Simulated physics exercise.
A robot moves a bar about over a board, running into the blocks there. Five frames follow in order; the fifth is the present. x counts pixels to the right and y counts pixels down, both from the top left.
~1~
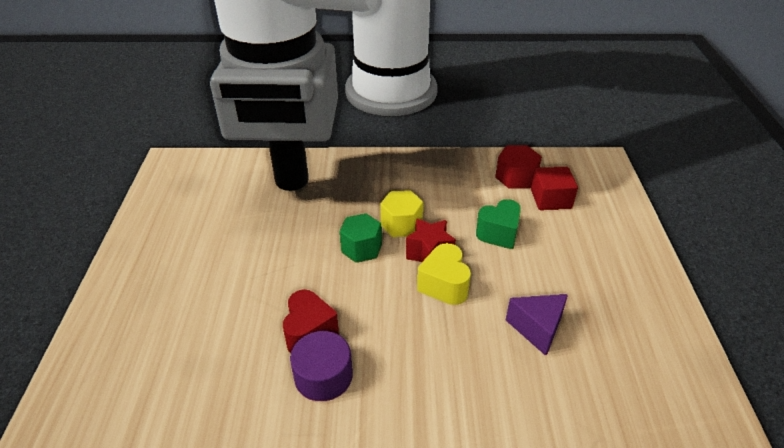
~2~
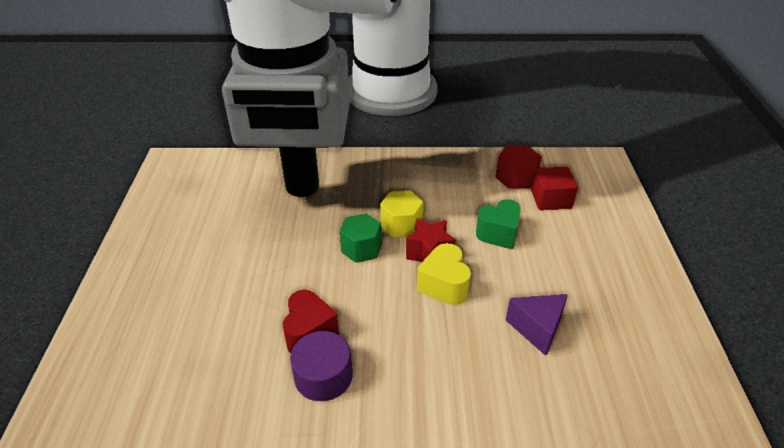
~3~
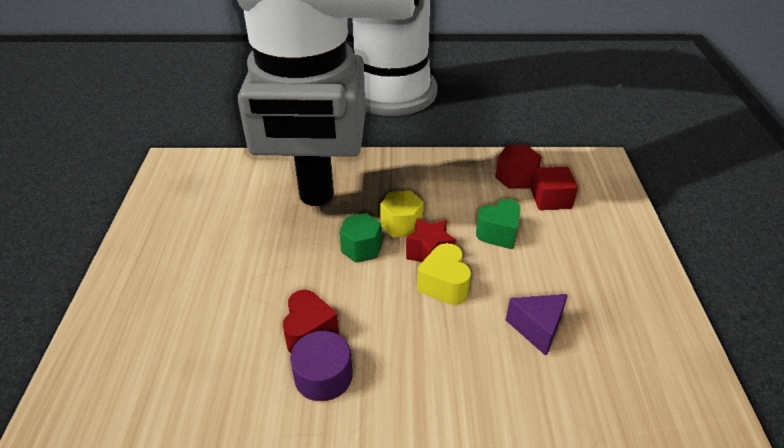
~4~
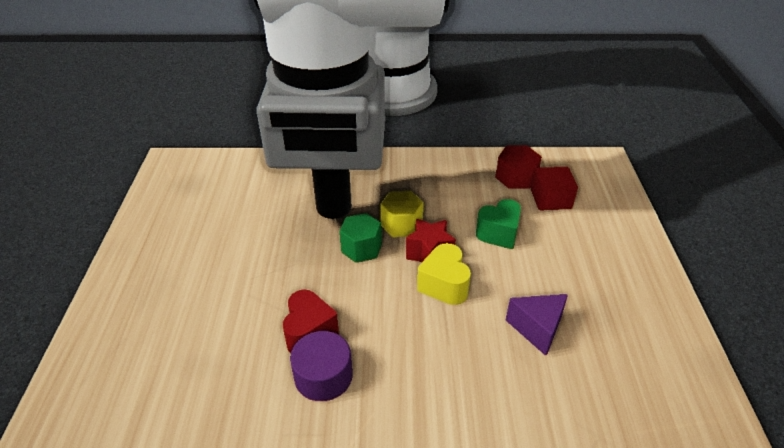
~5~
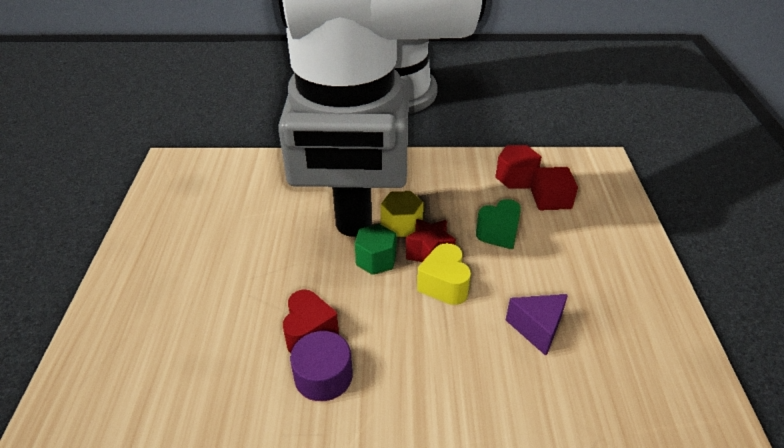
A robot arm slid its black bar down and to the right across a wooden board scattered with colourful blocks, then nudged the green six-sided block slightly right while the others stayed put.
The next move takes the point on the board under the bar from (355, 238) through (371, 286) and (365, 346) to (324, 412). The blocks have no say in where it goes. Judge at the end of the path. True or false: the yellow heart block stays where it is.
The claim does not hold.
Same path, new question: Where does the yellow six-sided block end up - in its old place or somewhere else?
It is still where it was.
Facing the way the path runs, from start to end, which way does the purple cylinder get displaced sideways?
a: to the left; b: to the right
b: To the right.
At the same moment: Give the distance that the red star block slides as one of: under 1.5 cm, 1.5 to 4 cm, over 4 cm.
Its displacement is below 1.5 cm.
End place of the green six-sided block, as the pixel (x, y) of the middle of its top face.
The middle of its upper face will lie at (418, 287).
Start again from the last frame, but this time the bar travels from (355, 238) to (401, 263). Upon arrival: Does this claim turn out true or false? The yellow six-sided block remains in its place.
The statement is correct.
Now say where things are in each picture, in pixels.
Bar tip (292, 182); block tops, red heart block (306, 312); purple cylinder (320, 354); green six-sided block (361, 226); yellow six-sided block (402, 202); red star block (431, 232); yellow heart block (446, 263), in the first picture.
Bar (303, 188); blocks unchanged, in the second picture.
Bar (317, 196); blocks unchanged, in the third picture.
Bar (334, 209); blocks unchanged, in the fourth picture.
Bar (354, 226); red heart block (306, 312); purple cylinder (320, 354); green six-sided block (376, 237); yellow six-sided block (402, 202); red star block (431, 232); yellow heart block (446, 263), in the fifth picture.
The first path, step by step. One third of the way, bar (371, 276); green six-sided block (411, 275), turned 70° anticlockwise; yellow heart block (455, 266), turned 25° anticlockwise.
Two thirds of the way, bar (364, 336); green six-sided block (418, 287), turned 100° anticlockwise; yellow heart block (458, 266), turned 35° anticlockwise.
At the end, bar (322, 401); red heart block in place; purple cylinder (264, 394); green six-sided block (418, 287), turned 100° anticlockwise; yellow six-sided block in place; red star block in place; yellow heart block (458, 266), turned 35° anticlockwise.
